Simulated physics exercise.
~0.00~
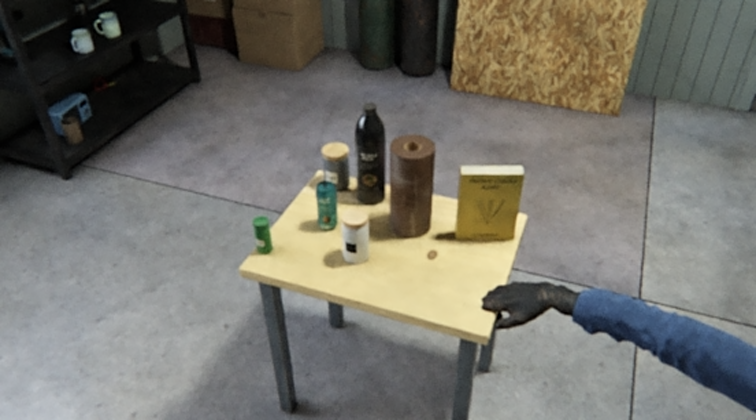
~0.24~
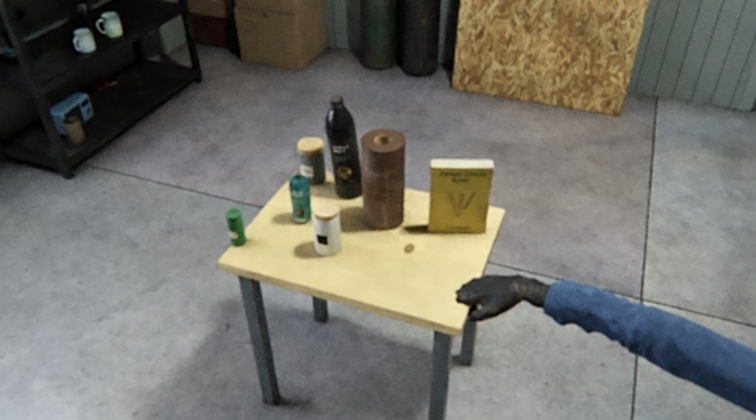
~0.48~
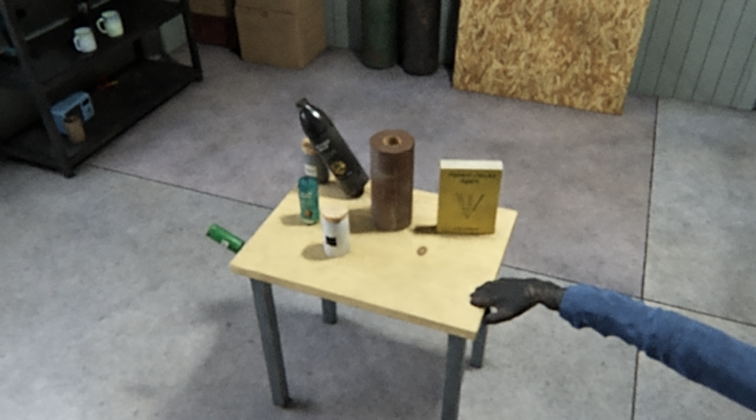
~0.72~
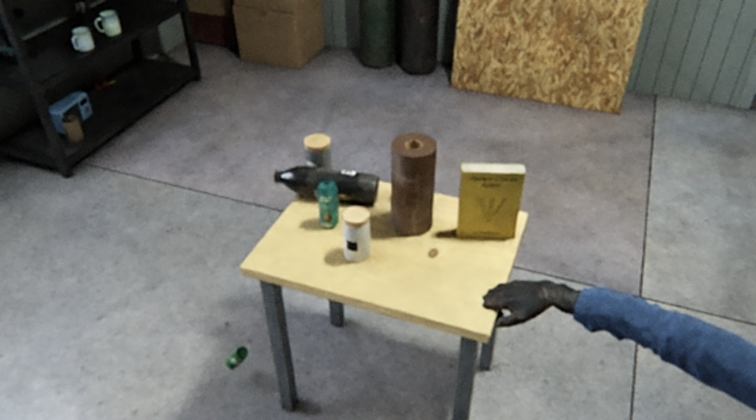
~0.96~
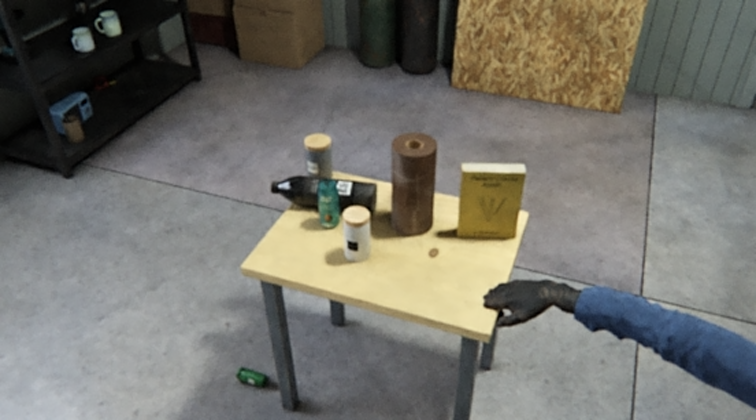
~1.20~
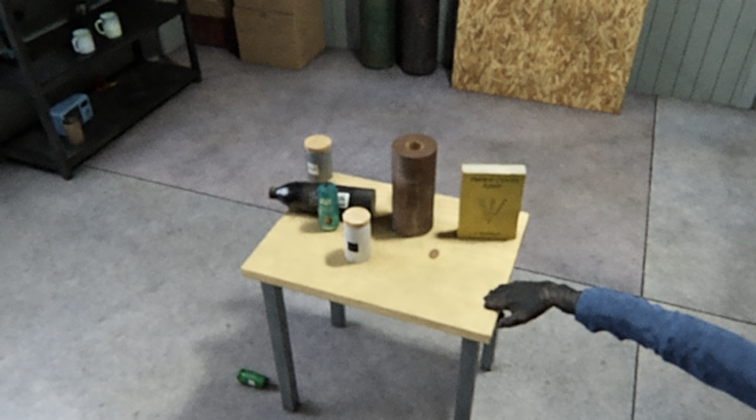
In a workshop, a gloved hand at the corner of a small table jerked it left and then back right, sending a green container tumbling to the floor and toppling a black bottle, which ended lying among the upright jars, brown roll and yellow book.
